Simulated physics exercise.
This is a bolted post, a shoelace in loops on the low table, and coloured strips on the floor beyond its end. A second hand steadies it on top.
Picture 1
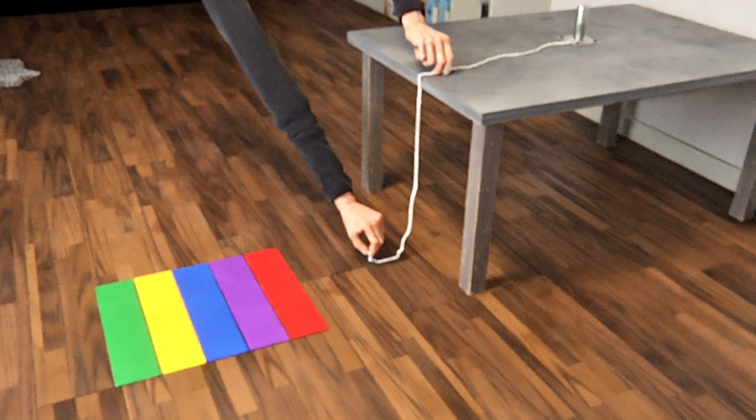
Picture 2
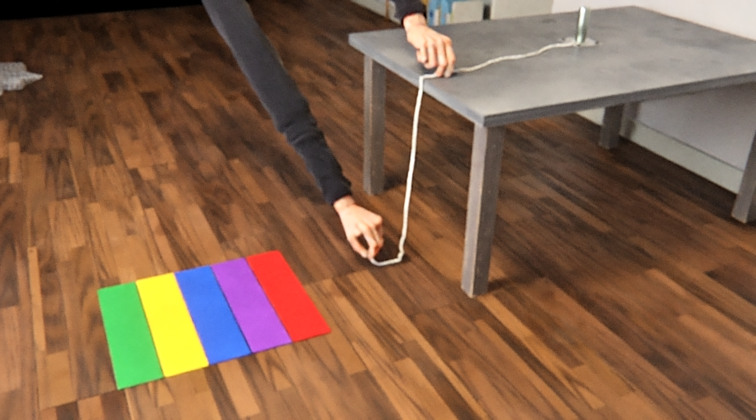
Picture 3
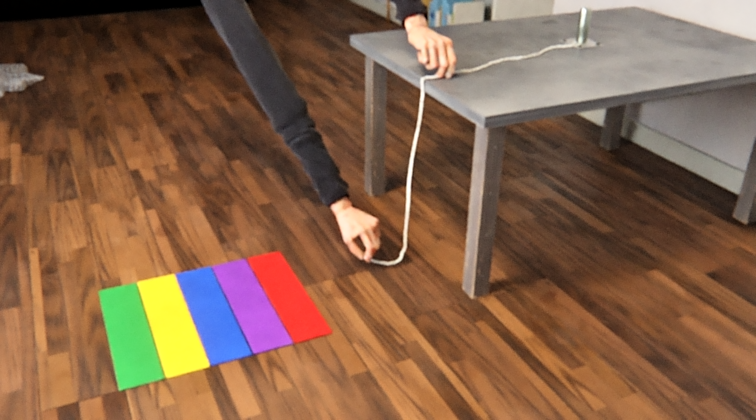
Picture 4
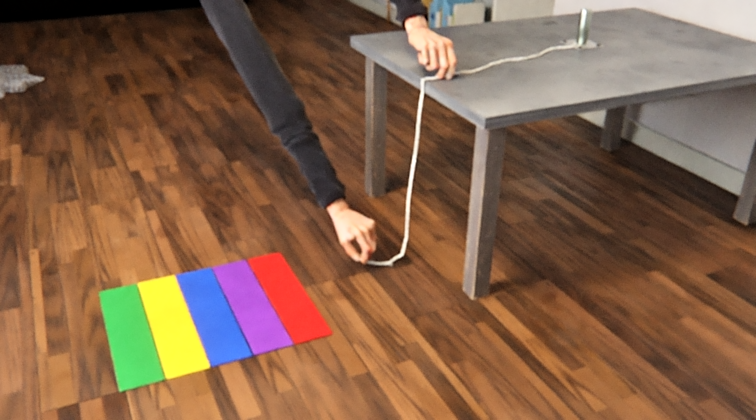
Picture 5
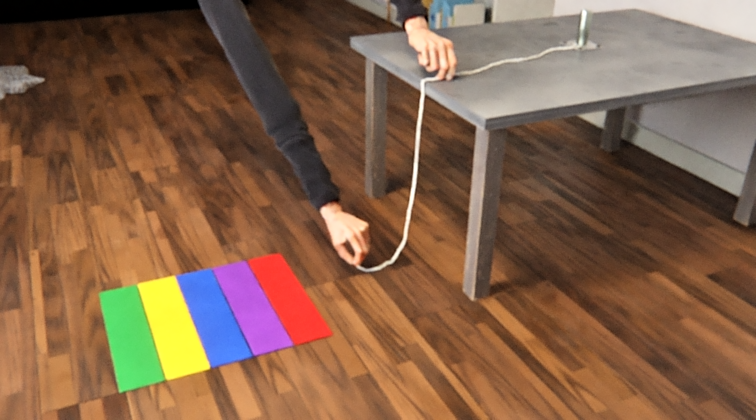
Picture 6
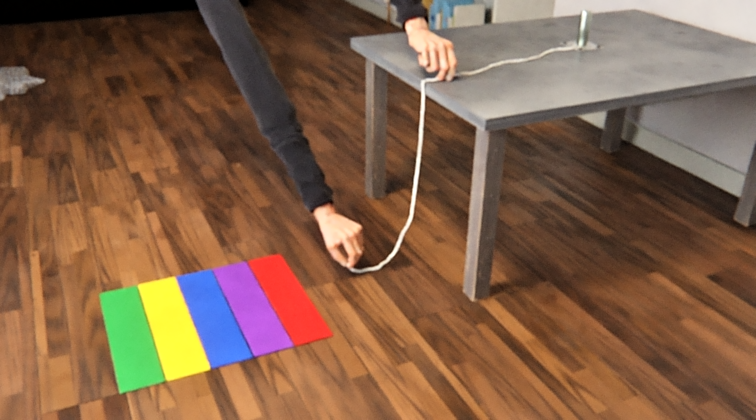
A hand holding the end of a pale cord near the floor moved slightly left toward the coloured strips, while another hand kept still on the cord at the grey table's edge.
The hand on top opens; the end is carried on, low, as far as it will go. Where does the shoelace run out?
The end stops over the purple strip.
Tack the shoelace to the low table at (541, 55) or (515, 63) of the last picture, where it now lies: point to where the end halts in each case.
The places are (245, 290) and (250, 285).
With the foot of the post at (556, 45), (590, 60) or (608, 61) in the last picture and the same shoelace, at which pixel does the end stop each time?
In that order: (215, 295), (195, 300) and (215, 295).
A little later, end near (315, 272); short of the strips.
Next, end near (271, 282); over red.
When it is tight, end near (243, 289); over purple. It gets as far as the purple strip.
